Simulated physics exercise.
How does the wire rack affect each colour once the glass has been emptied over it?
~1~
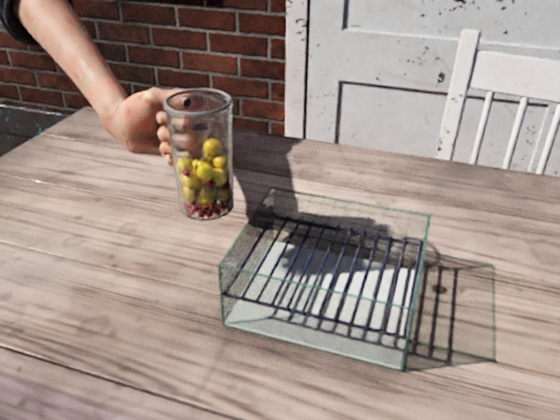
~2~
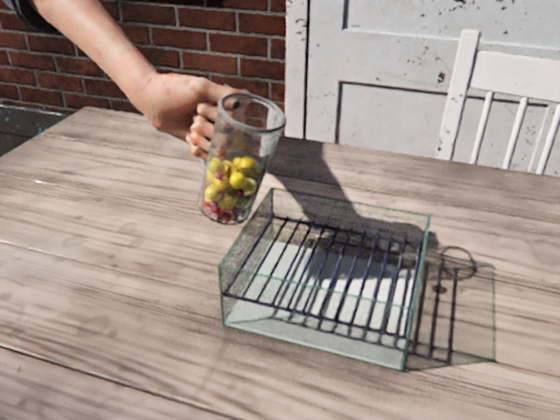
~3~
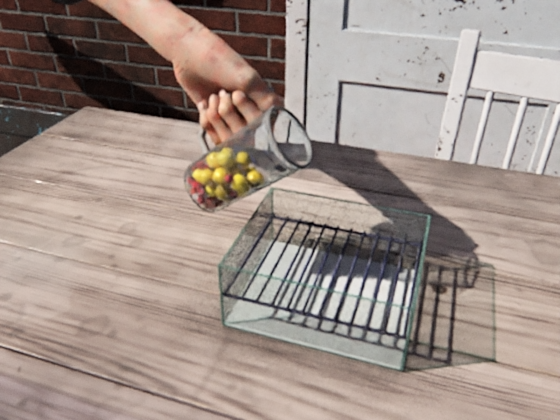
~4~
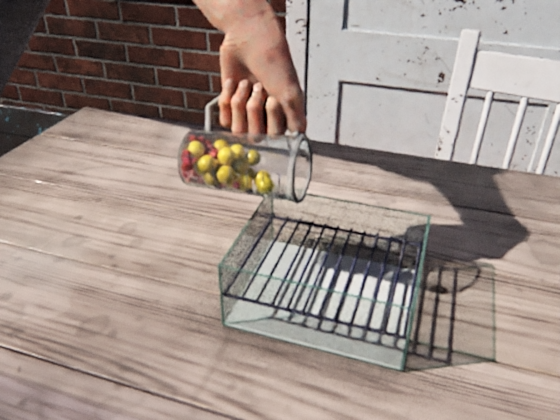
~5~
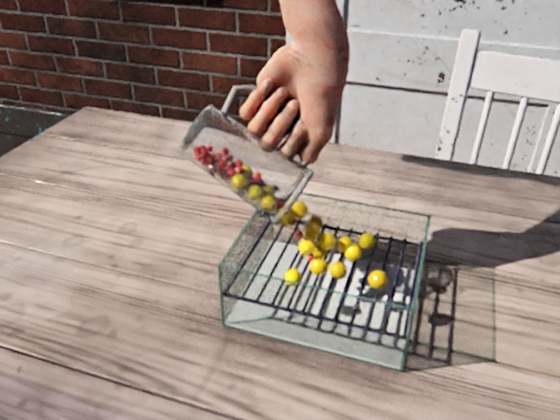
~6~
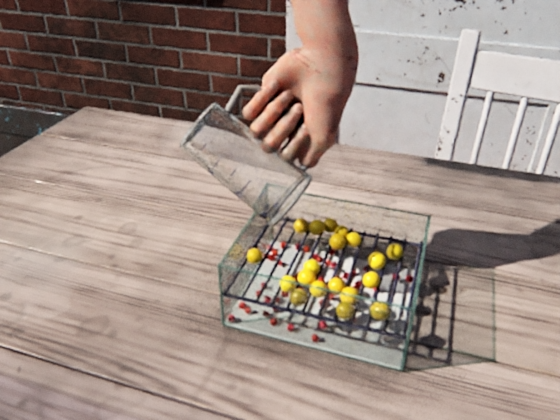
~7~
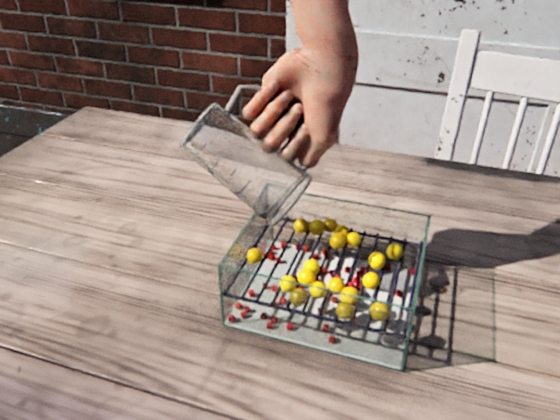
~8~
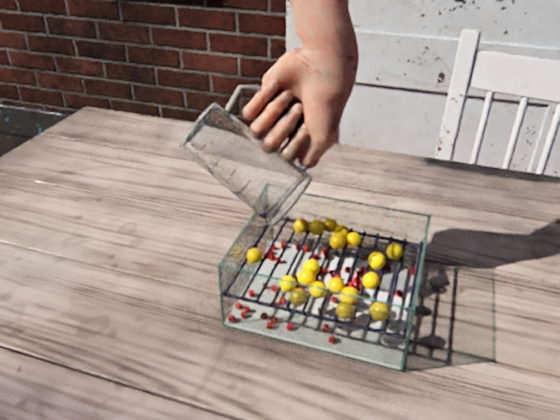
The rack holds back the yellow balls, which stay on top of the wires. The small red pieces all pass through and end up underneath.
On a wooden table before a brick wall and a worn white door, a hand holds a clear glass of yellow balls and small red pieces beside a glass box with a dark wire rack inside. The hand carries the glass to the right and tips it onto its side above the box. As it tilts further, yellow balls tumble out onto the wires, and the red pieces follow. The glass empties and stays tipped over the box. At the end, the yellow balls rest on the rack while the red pieces lie beneath it.
